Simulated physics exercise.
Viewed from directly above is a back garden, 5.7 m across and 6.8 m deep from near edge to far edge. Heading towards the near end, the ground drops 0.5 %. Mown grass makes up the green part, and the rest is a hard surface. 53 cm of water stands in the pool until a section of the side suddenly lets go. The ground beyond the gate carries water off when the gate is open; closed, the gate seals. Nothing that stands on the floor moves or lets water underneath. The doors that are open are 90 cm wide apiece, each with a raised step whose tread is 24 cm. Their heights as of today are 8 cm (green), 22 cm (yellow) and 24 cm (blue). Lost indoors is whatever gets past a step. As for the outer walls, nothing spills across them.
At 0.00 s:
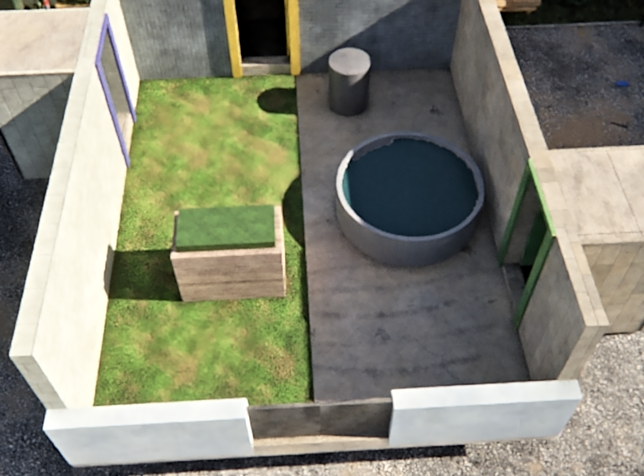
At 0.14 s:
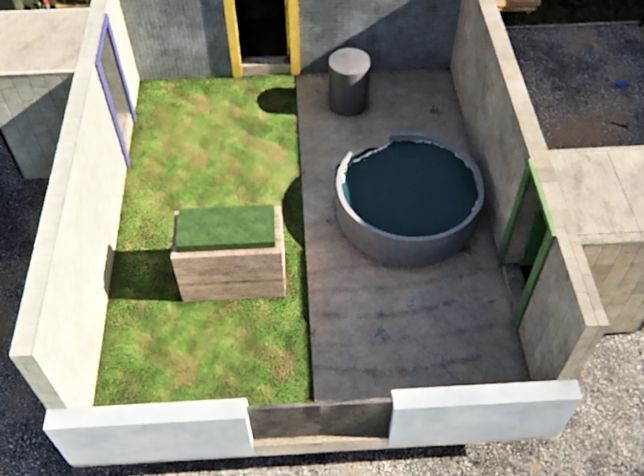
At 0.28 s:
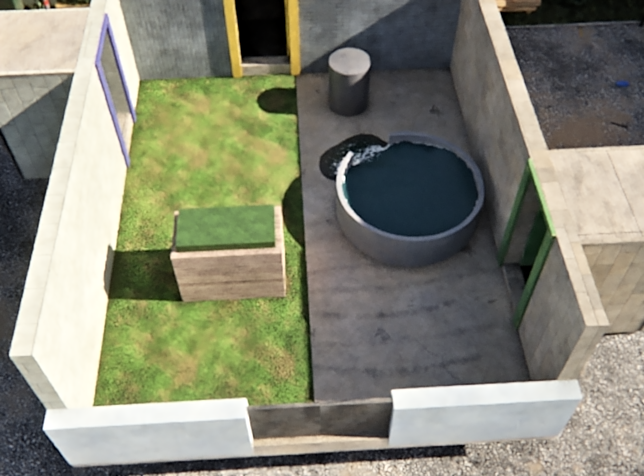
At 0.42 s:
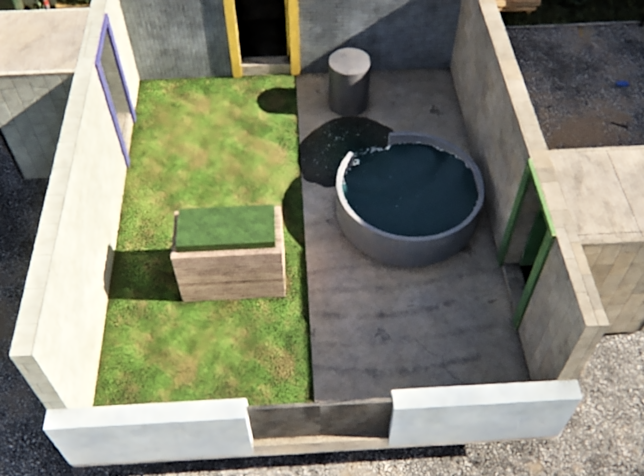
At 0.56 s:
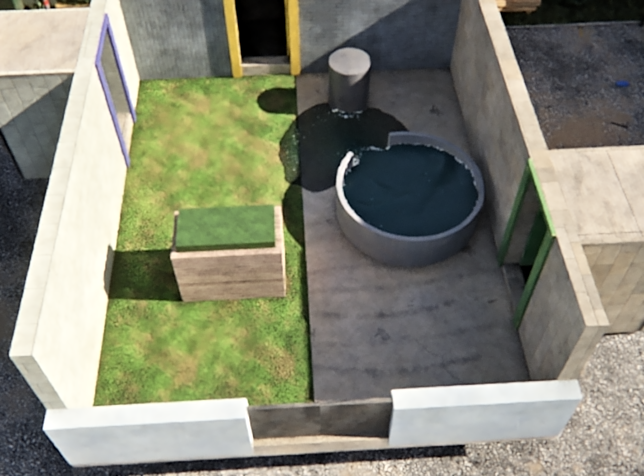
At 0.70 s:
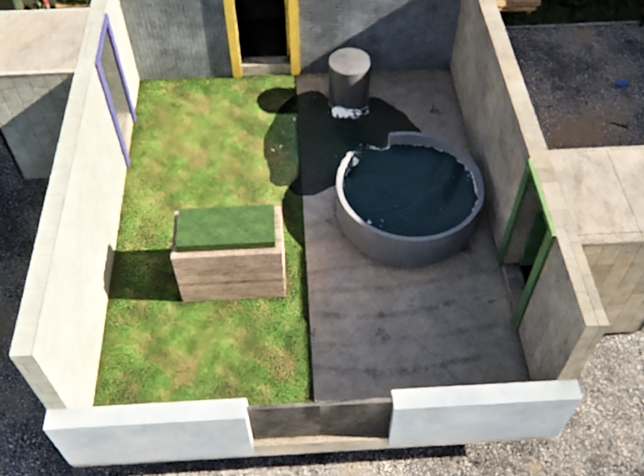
We see a walled garden, half grass and half paving, where water in a round grey pool lies still, then pours out through a gap on the far side, spreading darkly over the paving, around a grey cylinder and onto the grass.
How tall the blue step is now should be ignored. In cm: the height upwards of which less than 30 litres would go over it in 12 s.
6 cm.
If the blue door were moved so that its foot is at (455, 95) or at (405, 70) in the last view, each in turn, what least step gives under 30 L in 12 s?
First place around 6.0 cm, second around 5.5 cm.
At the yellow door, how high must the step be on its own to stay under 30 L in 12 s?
Roughly 9.5 cm at the yellow door.
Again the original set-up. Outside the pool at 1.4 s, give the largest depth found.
Roughly 26 cm.
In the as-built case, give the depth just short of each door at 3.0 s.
Depths, in cm - green: 0, yellow: 13, blue: 0.
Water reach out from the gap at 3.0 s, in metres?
Front distance: Approx. 4.6 m.
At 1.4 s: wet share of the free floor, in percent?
About 15 per cent.
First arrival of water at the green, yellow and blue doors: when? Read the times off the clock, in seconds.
Arrival times - green 6.5 seconds, yellow 1.3 seconds, blue 3.4 seconds.
After 1.4 s water covers 15 % of the floor, deepest (26 cm) near (353, 116); it has not reached the blue door.
After 3.0 s water covers 35 % of the floor, deepest (18 cm) near (353, 116); it has not reached the blue door.
After 12.0 s water covers 85 % of the floor, deepest (7 cm) near (188, 248); 6 cm at the blue door, 0 litres in over its 24 cm step.
At the blue door as built, the water arrived by 3.5 s and peaked near 11 cm at 4.0 s.
Run again over the same 12 s with other heights there, 38 litres in over 5.5 cm, 23 litres over 6.5 cm. The limit of 30 litres is kept from about 6 cm up.
